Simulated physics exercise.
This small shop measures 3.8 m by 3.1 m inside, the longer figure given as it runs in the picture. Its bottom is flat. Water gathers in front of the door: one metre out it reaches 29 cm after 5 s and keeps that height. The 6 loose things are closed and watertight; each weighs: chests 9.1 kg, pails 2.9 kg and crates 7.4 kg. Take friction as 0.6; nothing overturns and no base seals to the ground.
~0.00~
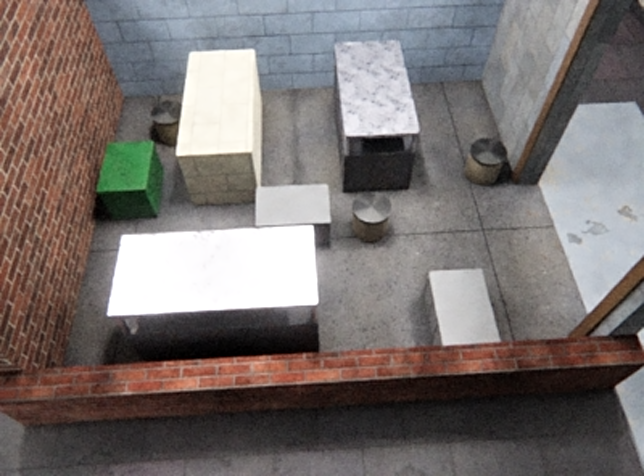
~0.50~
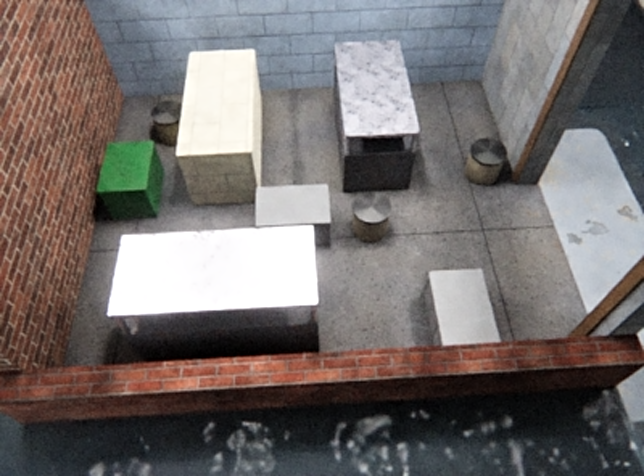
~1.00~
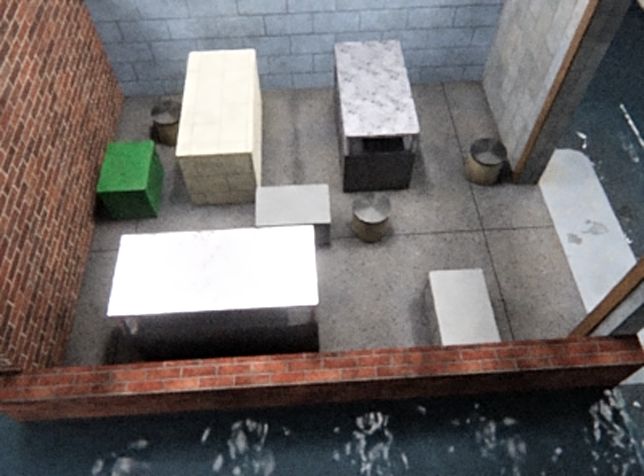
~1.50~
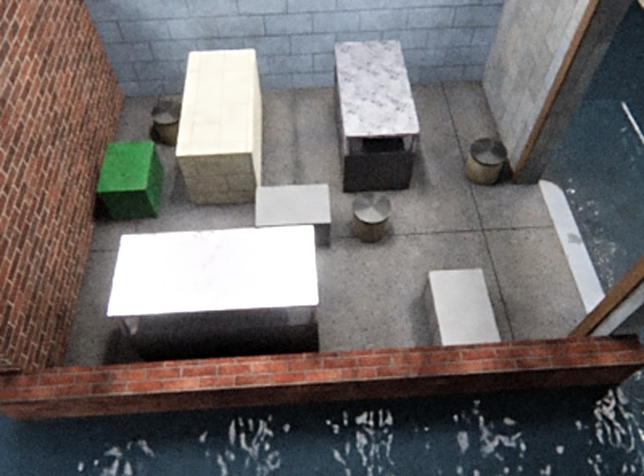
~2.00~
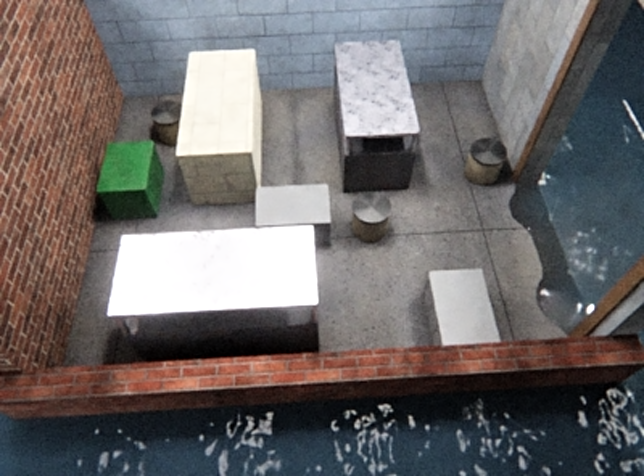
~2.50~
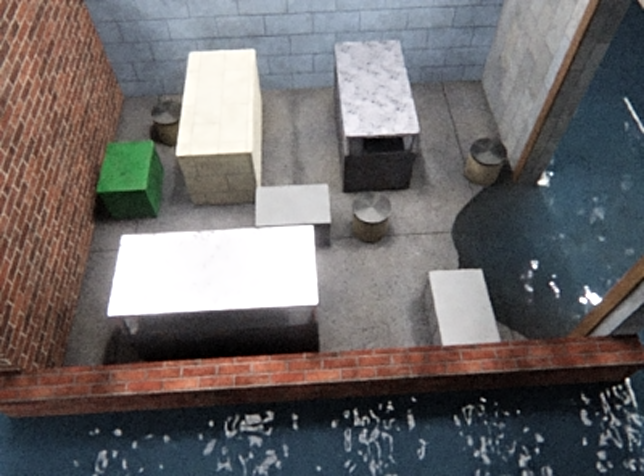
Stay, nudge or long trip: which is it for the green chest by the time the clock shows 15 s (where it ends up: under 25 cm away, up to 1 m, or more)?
The green chest moves a short way.
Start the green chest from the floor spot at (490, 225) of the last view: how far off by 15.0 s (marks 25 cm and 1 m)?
It gets carried off.
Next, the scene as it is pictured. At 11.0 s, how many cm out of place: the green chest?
About 40 cm.
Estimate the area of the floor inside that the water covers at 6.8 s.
Some 9.5 m2.
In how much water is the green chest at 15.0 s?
Roughly 28 cm.
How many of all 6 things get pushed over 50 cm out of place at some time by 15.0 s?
That makes 6.
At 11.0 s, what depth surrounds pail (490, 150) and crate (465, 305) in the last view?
About 13 and 26 cm.
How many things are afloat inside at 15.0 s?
At that moment 6.
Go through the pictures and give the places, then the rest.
In the first frame, the green chest at (126, 165), on the bottom; 0.0 m2 under water; 0 of 6 have shifted.
In the second frame, the green chest at (126, 165) rests on the ground; water covers 0.0 m2; 0 of 6 have shifted.
In the third frame, the green chest at (126, 165), on the bottom; 0.0 m2 under water; 0 of 6 have shifted.
In the fourth frame, the green chest at (126, 165), on the bottom; 0.0 m2 under water; 0 of 6 have shifted.
In the fifth frame, the green chest at (126, 165), on the bottom; water covers 0.0 m2; 0 of 6 have shifted.
In the sixth frame, the green chest at (126, 165), on the bottom; water covers 0.8 m2; 0 of 6 have shifted.
After 3.5 s the green chest is near (126, 165), 0.0 m from its start, aground; 0 afloat.
After 6.8 s the green chest is near (134, 116), 0.6 m from its start, aground; 3 afloat.
After 11.0 s the green chest is near (122, 115), 0.4 m from its start, afloat; 6 afloat.
After 15.0 s the green chest is near (123, 105), 0.5 m from its start, afloat; 6 afloat.
